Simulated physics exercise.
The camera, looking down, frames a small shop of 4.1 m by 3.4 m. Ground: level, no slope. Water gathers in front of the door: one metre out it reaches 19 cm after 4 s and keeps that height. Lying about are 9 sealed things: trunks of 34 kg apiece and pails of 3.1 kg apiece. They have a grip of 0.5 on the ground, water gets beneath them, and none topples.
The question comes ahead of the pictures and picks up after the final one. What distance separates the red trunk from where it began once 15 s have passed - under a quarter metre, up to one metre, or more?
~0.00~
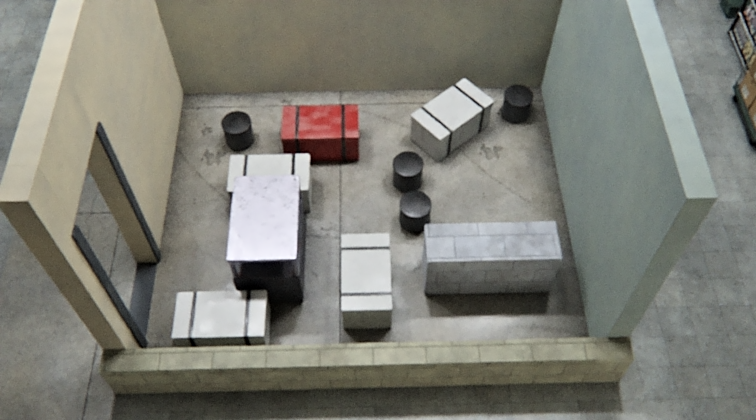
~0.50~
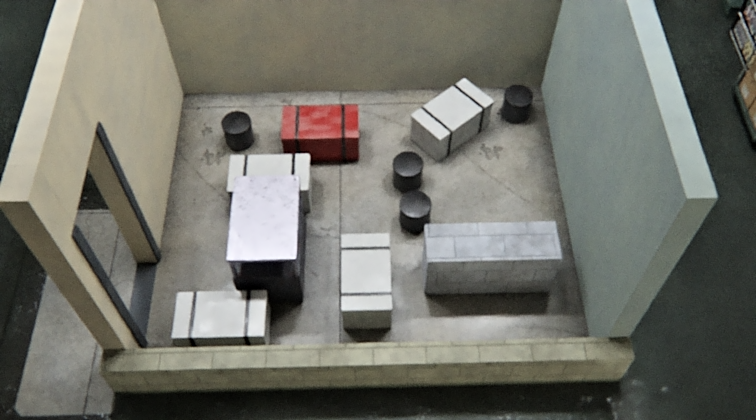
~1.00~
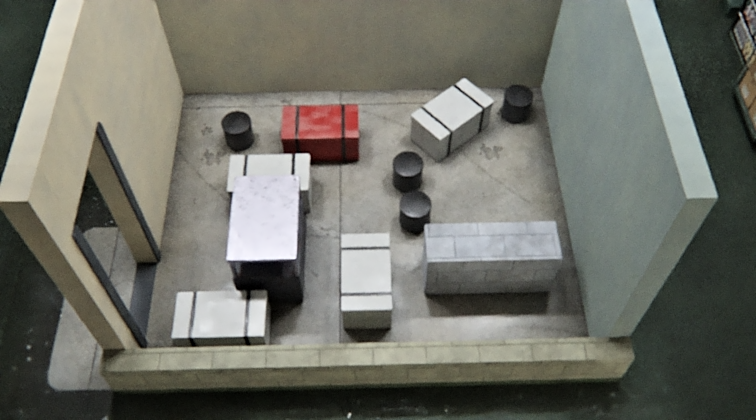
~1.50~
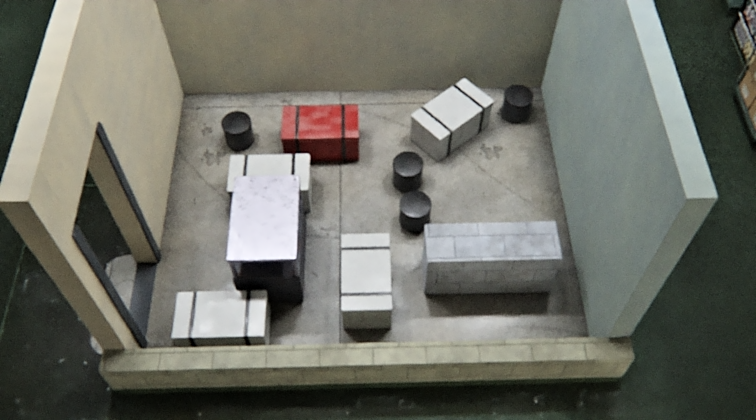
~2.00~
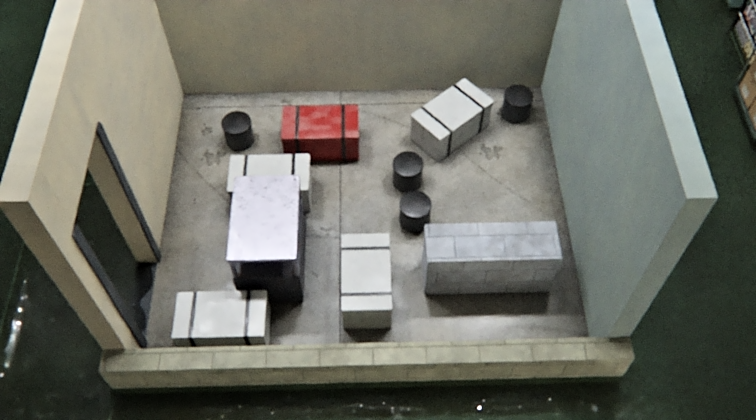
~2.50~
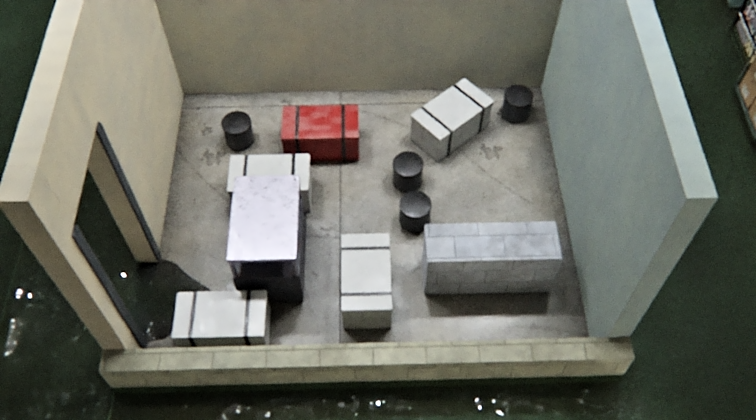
The gap is under a quarter metre.
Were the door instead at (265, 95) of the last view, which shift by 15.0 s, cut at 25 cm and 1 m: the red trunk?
In that case the red trunk ends far away.
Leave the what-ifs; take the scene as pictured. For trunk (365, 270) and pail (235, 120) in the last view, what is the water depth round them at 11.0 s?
Roughly 4 and 4 cm.
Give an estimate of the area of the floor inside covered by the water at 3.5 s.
Some 1.0 m2.
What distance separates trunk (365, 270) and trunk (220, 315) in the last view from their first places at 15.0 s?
The first is 20 cm from its start, the second 100 cm.
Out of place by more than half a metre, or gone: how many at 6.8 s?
By my tally, 1.
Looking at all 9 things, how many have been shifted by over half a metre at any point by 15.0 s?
The answer here is 4.
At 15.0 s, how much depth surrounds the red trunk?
8 cm or so.
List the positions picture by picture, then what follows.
In the first picture, the red trunk at (320, 122), on the bottom; water covers 0.0 m2; 0 of 9 have shifted.
In the second picture, the red trunk at (320, 122) rests on the ground; 0.0 m2 under water; 0 of 9 have shifted.
In the third picture, the red trunk at (320, 122) rests on the ground; 0.0 m2 under water; 0 of 9 have shifted.
In the fourth picture, the red trunk at (320, 122), on the bottom; water covers 0.0 m2; 0 of 9 have shifted.
In the fifth picture, the red trunk at (320, 122) rests on the ground; water covers 0.0 m2; 0 of 9 have shifted.
In the sixth picture, the red trunk at (320, 122), on the bottom; water covers 0.3 m2; 0 of 9 have shifted.
After 3.5 s the red trunk is near (320, 122), 0.0 m from its start, aground; 0 afloat.
After 6.8 s the red trunk is near (320, 122), 0.0 m from its start, aground; 0 afloat.
After 11.0 s the red trunk is near (320, 122), 0.0 m from its start, aground; 2 afloat.
After 15.0 s the red trunk is near (324, 118), 0.1 m from its start, aground; 7 afloat.
